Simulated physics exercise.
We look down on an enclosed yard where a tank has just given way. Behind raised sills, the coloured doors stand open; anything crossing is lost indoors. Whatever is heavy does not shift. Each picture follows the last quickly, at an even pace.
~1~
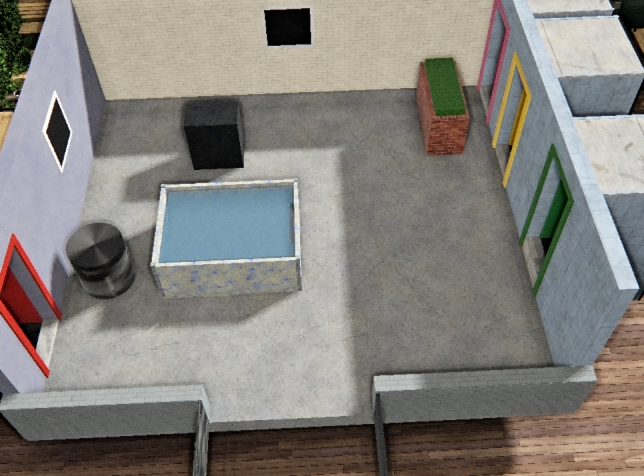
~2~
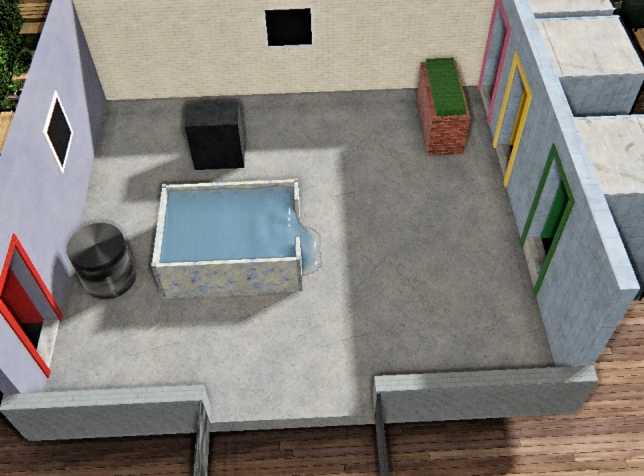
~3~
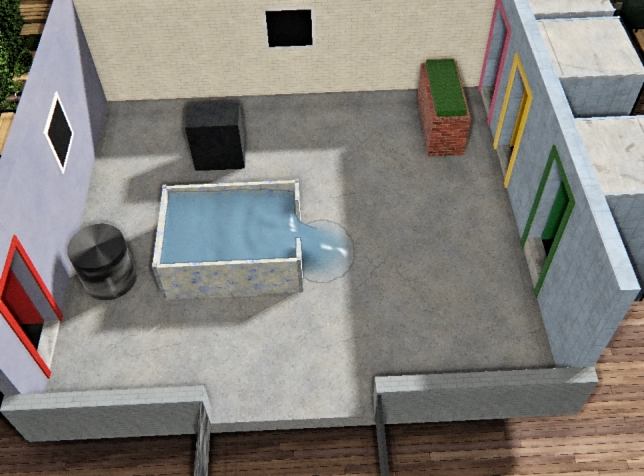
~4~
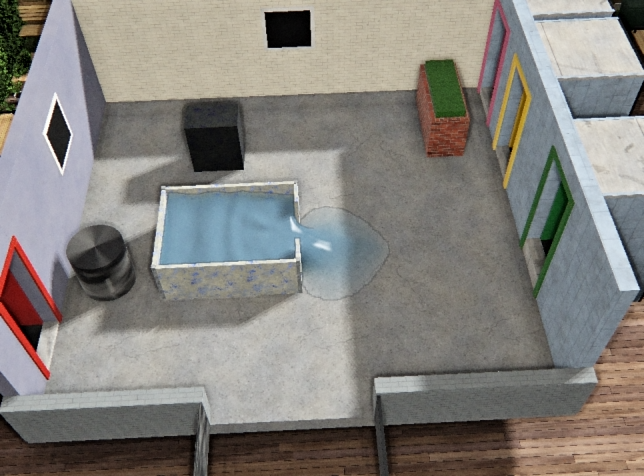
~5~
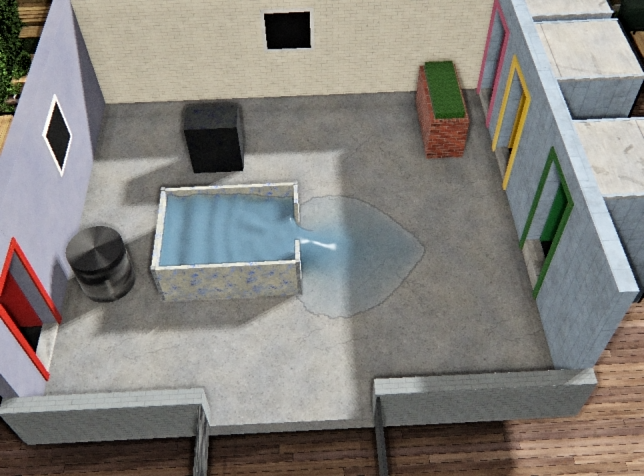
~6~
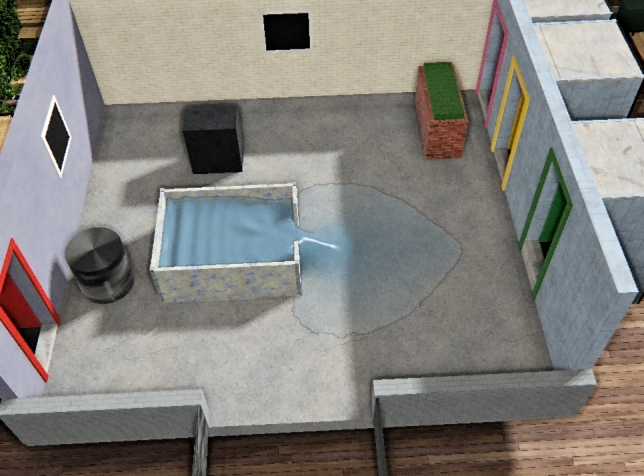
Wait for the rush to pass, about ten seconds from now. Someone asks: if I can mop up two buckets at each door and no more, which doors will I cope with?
The pink door: You will cope; the red door: You will cope; the yellow door: Too much for you; the green door: You will cope.
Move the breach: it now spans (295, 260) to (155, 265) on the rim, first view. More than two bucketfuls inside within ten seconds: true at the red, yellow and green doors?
Outcome - red door: Past the mark, yellow door: Short of the mark, green door: Short of the mark.
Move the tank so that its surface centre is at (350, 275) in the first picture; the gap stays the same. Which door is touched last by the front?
The one you want is the one in red.
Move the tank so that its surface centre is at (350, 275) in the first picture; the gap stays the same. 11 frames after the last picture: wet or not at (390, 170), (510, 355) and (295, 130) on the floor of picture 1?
Parched, soaked, parched.
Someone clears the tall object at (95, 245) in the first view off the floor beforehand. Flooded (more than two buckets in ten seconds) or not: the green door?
Finding: Green door is within bounds.
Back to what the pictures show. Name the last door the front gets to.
My answer: The red one.
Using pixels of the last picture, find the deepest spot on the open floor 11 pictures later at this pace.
I'd point to about (558, 394).
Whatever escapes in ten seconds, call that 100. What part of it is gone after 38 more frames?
Some 50 per cent.
A moment on, water covers 30 % of the floor; the pink door not reached, the red door not reached, the yellow door not reached, the green door wet at the sill, nothing in.
Next, water covers 35 % of the floor; the pink door not reached, the red door not reached, the yellow door under two buckets in, the green door wet at the sill, nothing in.
Then, water covers 40 % of the floor; the pink door wet at the sill, nothing in, the red door not reached, the yellow door over two buckets in, the green door wet at the sill, nothing in.
Later, water covers 60 % of the floor; the pink door under two buckets in, the red door not reached, the yellow door over two buckets in, the green door wet at the sill, nothing in.
In the end, water covers 85 % of the floor; the pink door under two buckets in, the red door wet at the sill, nothing in, the yellow door over two buckets in, the green door wet at the sill, nothing in.
